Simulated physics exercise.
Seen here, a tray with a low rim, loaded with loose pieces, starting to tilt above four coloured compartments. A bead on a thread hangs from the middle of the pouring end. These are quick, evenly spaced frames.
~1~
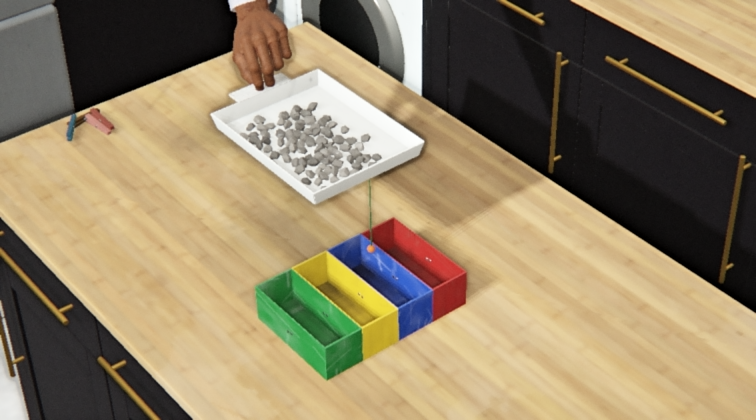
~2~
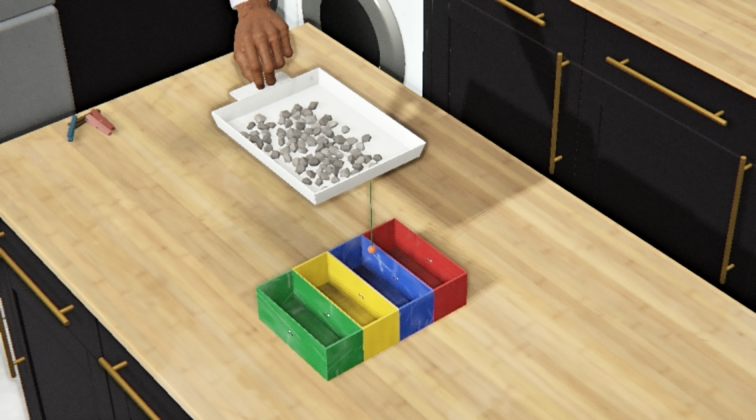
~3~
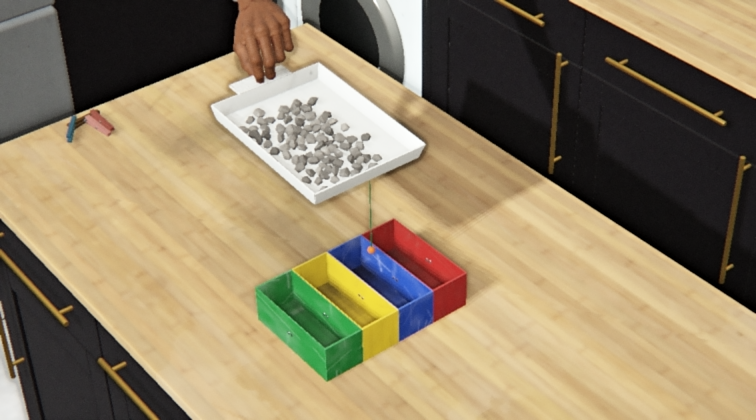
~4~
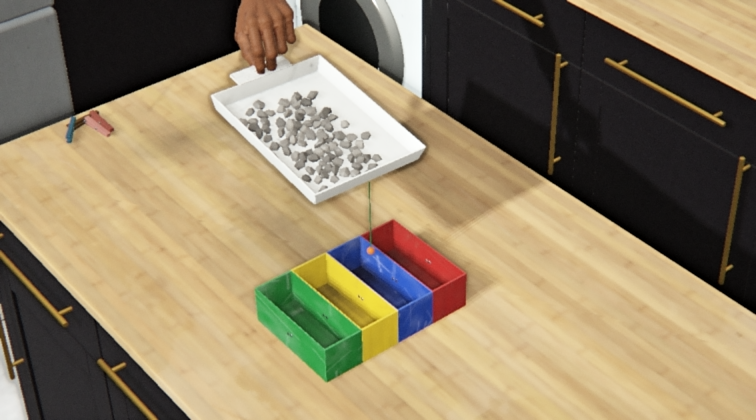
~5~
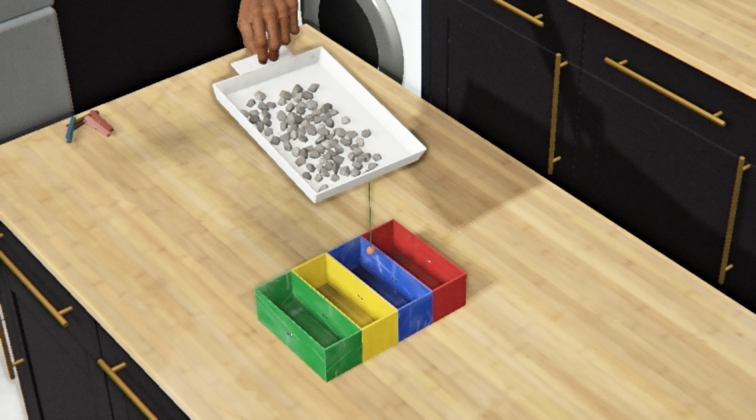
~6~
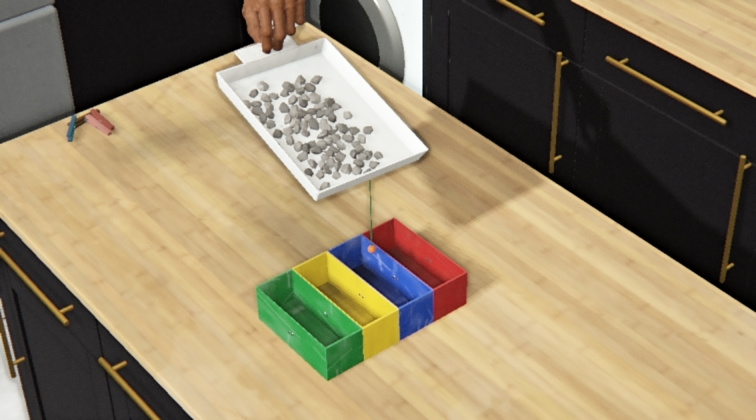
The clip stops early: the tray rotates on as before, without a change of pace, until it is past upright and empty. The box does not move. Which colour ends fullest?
Most goes to the red cell.
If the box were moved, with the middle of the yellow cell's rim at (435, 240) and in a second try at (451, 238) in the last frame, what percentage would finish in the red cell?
Roughly 0 per cent, and 0 per cent.
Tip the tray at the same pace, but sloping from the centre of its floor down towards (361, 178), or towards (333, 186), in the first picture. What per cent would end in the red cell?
The first gives 20 %, the second 0 %.
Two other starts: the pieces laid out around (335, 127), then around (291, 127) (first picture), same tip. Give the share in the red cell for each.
In turn 50 and 50 in a hundred.
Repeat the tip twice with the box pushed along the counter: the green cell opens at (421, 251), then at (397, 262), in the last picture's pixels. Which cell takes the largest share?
At the first place the green one, at the second the yellow cell.
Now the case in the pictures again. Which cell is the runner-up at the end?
It is that blue cell.
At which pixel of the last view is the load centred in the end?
Roughly at (429, 289).
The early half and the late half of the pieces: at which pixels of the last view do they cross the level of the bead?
Around (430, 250) and then (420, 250).
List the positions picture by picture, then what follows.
The first frame shows corners of the pouring end (314, 190) and (418, 141), level; middle of the load (311, 142), bits of gravel; bead on its thread (371, 249); green cell (344, 351); yellow cell (380, 331); blue cell (415, 312); red cell (449, 294).
The second frame shows corners of the pouring end (315, 191) and (419, 142), level; middle of the load (312, 142).
The third frame shows corners of the pouring end (315, 191) and (419, 144), tipped barely, lowest at the right corner; middle of the load (311, 139).
The fourth frame shows corners of the pouring end (316, 191) and (420, 146), tipped a little, lowest at the right corner; middle of the load (311, 135).
The fifth frame shows corners of the pouring end (317, 190) and (420, 147), tipped a little, lowest at the right corner; middle of the load (312, 131).
The sixth frame shows corners of the pouring end (319, 189) and (422, 148), tipped clearly, lowest at the right corner; middle of the load (314, 125); green cell (344, 352); yellow cell (381, 332); blue cell (416, 312); red cell (450, 294).
Just after the last frame, tray tipped steeply; almost all on the tray; about a tenth falling or outside the box.
A moment on, tray tipped past a quarter turn; roughly a quarter on the tray; roughly a quarter in the red cell; about a tenth in the blue cell; roughly a third falling or outside the box.
Further on, tray tipped past a quarter turn; roughly half in the red cell; roughly a quarter in the blue cell; just a few in the green cell; just a few in the yellow cell; roughly a third falling or outside the box.
When it is over, tray tipped past a quarter turn; roughly half in the red cell; roughly a quarter in the blue cell; just a few in the green cell; just a few in the yellow cell; roughly a third outside the box.
